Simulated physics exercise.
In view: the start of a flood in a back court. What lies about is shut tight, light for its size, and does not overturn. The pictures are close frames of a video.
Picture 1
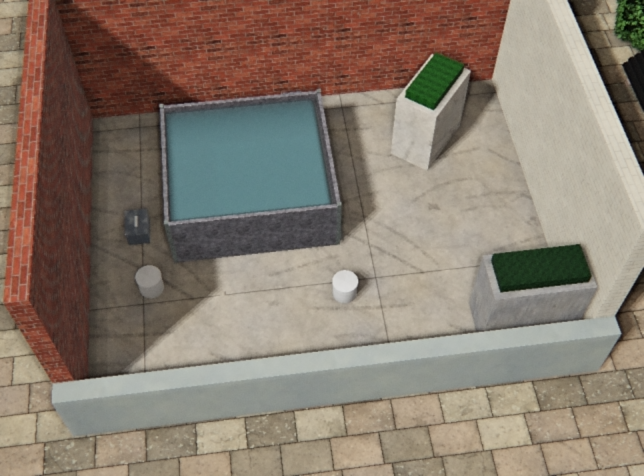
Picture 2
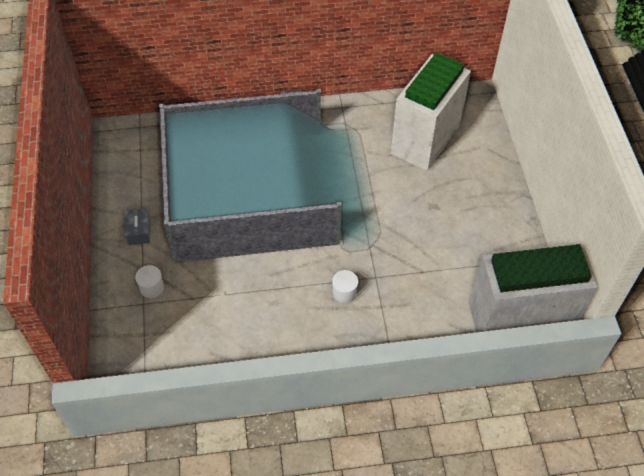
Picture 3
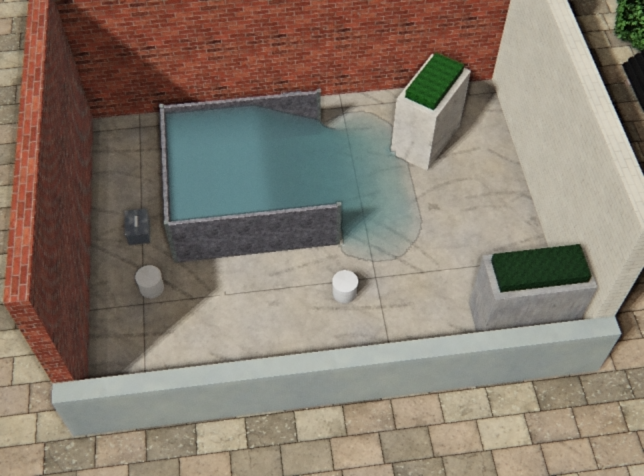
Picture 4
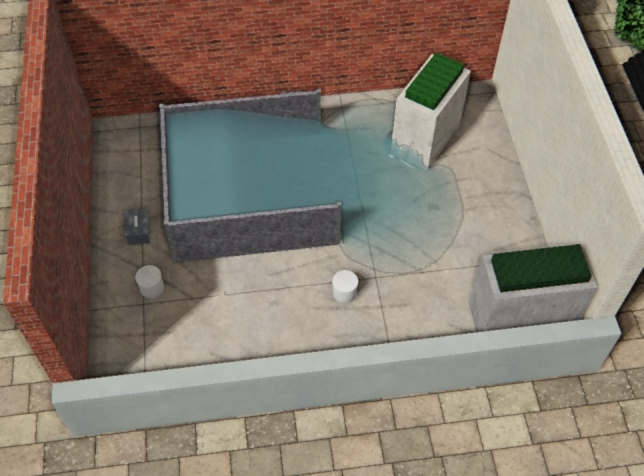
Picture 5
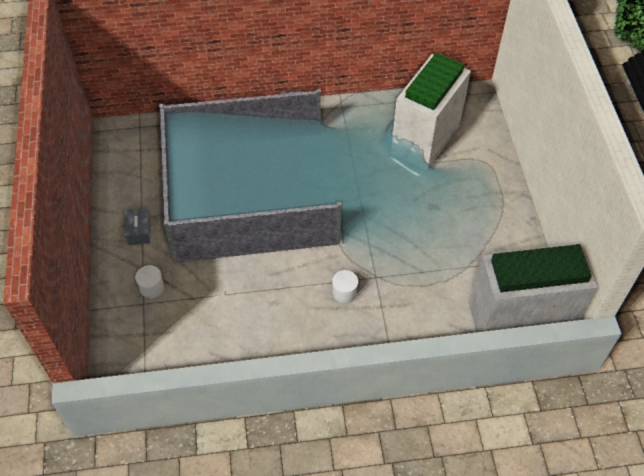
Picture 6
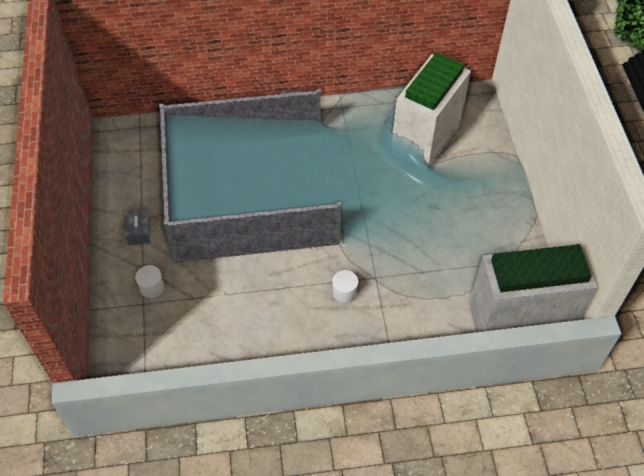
The clip opens on a walled court with a full, square pool, two planters and two small white cylinders. The pool's right side opens and water spreads rightward across the paving, then curls around the base of the upper planter and reaches toward the right wall, while the objects stay put.
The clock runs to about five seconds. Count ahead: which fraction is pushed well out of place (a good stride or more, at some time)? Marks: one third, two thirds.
It is from one to two thirds.
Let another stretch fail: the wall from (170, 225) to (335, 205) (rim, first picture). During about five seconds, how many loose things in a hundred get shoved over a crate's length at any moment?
Some 100 per cent.
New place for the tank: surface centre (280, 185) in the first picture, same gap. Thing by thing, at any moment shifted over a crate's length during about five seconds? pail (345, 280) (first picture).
Answer: Yes.
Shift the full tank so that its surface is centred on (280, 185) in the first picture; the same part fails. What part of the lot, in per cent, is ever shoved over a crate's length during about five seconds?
Near 60 in a hundred.
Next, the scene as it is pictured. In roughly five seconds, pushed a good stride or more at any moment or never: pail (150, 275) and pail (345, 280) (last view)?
In turn: Under that, shifted that much.
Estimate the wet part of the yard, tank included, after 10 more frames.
Some 55 per cent.
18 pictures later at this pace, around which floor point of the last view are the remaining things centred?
Close to (167, 211).
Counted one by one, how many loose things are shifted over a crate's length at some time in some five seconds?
That makes 3.
A moment on, 0 of 5 are well off their spots; 0 afloat.
Next, 0 of 5 are well off their spots; 0 afloat.
Later, 3 of 5 are well off their spots; 1 afloat.
In the end, 3 of 5 are well off their spots, and 3 have been at some point; 1 afloat.
